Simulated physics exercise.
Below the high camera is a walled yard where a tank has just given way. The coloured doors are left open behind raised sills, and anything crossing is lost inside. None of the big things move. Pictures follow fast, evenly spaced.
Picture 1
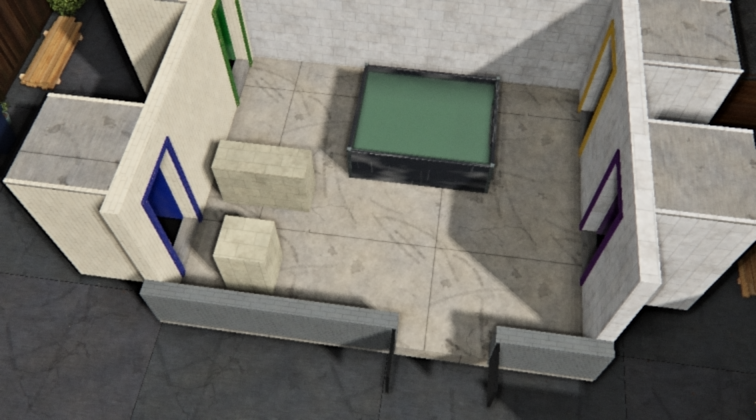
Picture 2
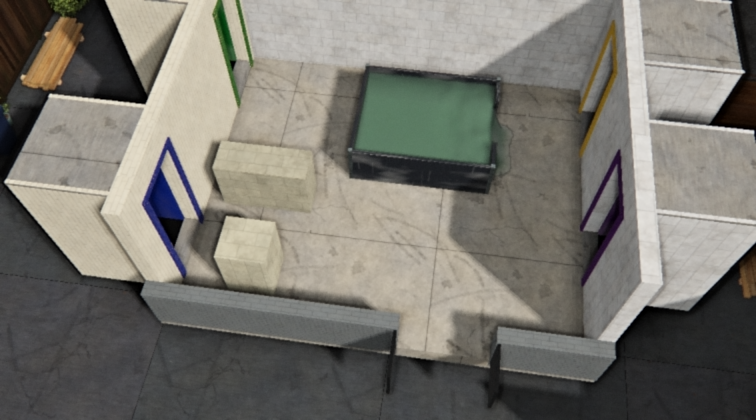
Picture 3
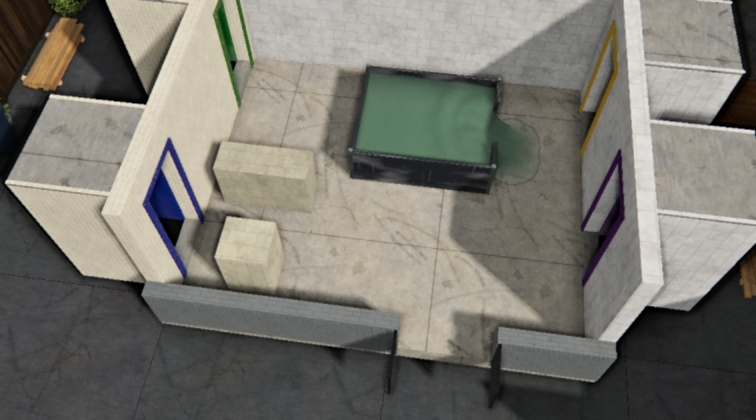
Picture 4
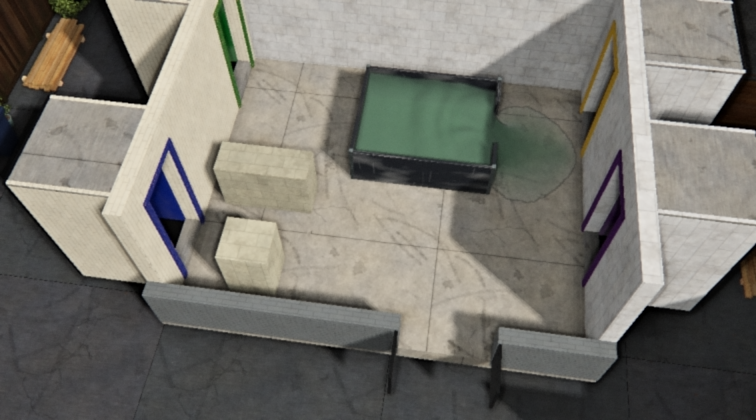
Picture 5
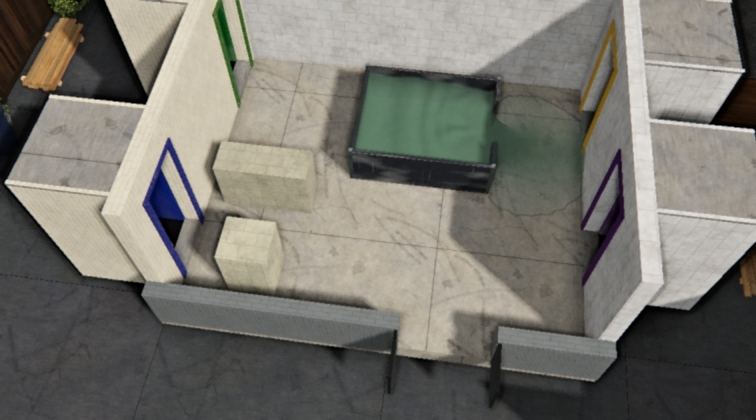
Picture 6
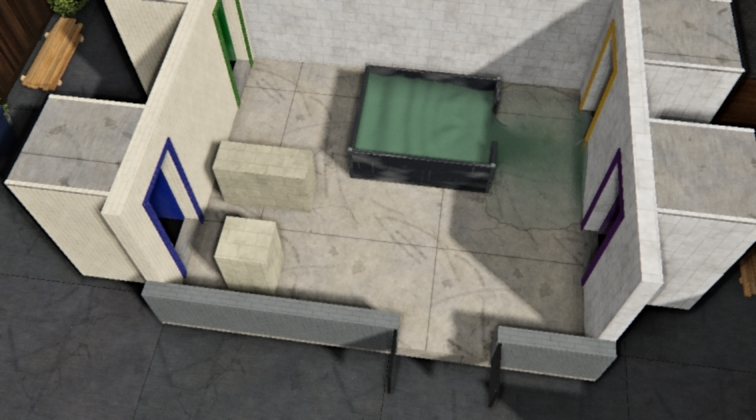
Greenish water pouring from the right side of a dark-walled tank and spreading across the yard floor towards the right wall.
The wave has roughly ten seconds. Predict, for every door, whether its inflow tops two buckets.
Yellow door: Tops two buckets; blue door: Does not top two buckets; purple door: Tops two buckets; green door: Does not top two buckets.
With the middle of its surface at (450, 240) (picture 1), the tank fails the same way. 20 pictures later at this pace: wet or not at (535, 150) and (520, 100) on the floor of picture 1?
As listed: Wet, flooded.
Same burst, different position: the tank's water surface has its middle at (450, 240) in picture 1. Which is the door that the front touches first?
I'd go with the door marked purple.
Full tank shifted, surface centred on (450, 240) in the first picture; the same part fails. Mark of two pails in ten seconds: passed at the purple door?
Result for purple: It tops the limit.
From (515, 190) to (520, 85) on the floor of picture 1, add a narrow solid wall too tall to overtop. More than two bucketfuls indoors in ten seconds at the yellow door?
Looking at it, the yellow one doesn't reach it.
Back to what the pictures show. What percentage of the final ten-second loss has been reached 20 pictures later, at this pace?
Estimate: Some 50 %.
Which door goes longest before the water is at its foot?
The blue-painted one.
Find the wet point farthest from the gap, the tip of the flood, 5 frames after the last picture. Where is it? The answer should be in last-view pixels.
Close to (582, 311).
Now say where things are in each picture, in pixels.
Still water in the water tank at (426, 116), in the first frame.
Water pours out at (490, 139) and has run to (503, 127), in the second frame.
The front is at (528, 176), out from the gap at (490, 141), in the third frame.
Water pours out at (491, 141) and has run to (570, 167), in the fourth frame.
The front is at (588, 140), out from the gap at (490, 140), in the fifth frame.
The front is at (580, 219), out from the gap at (490, 140), in the sixth frame.
A moment on, water covers 20 % of the floor; the yellow door far over two buckets in, the blue door not reached, the purple door wet at the sill, nothing in, the green door not reached.
Next, water covers 30 % of the floor; the yellow door far over two buckets in, the blue door not reached, the purple door under two buckets in, the green door not reached.
Then, water covers 45 % of the floor; the yellow door far over two buckets in, the blue door not reached, the purple door over two buckets in, the green door not reached.
Later, water covers 75 % of the floor; the yellow door far over two buckets in, the blue door not reached, the purple door over two buckets in, the green door wet at the sill, nothing in.
In the end, water covers 95 % of the floor; the yellow door far over two buckets in, the blue door wet at the sill, nothing in, the purple door over two buckets in, the green door wet at the sill, nothing in.
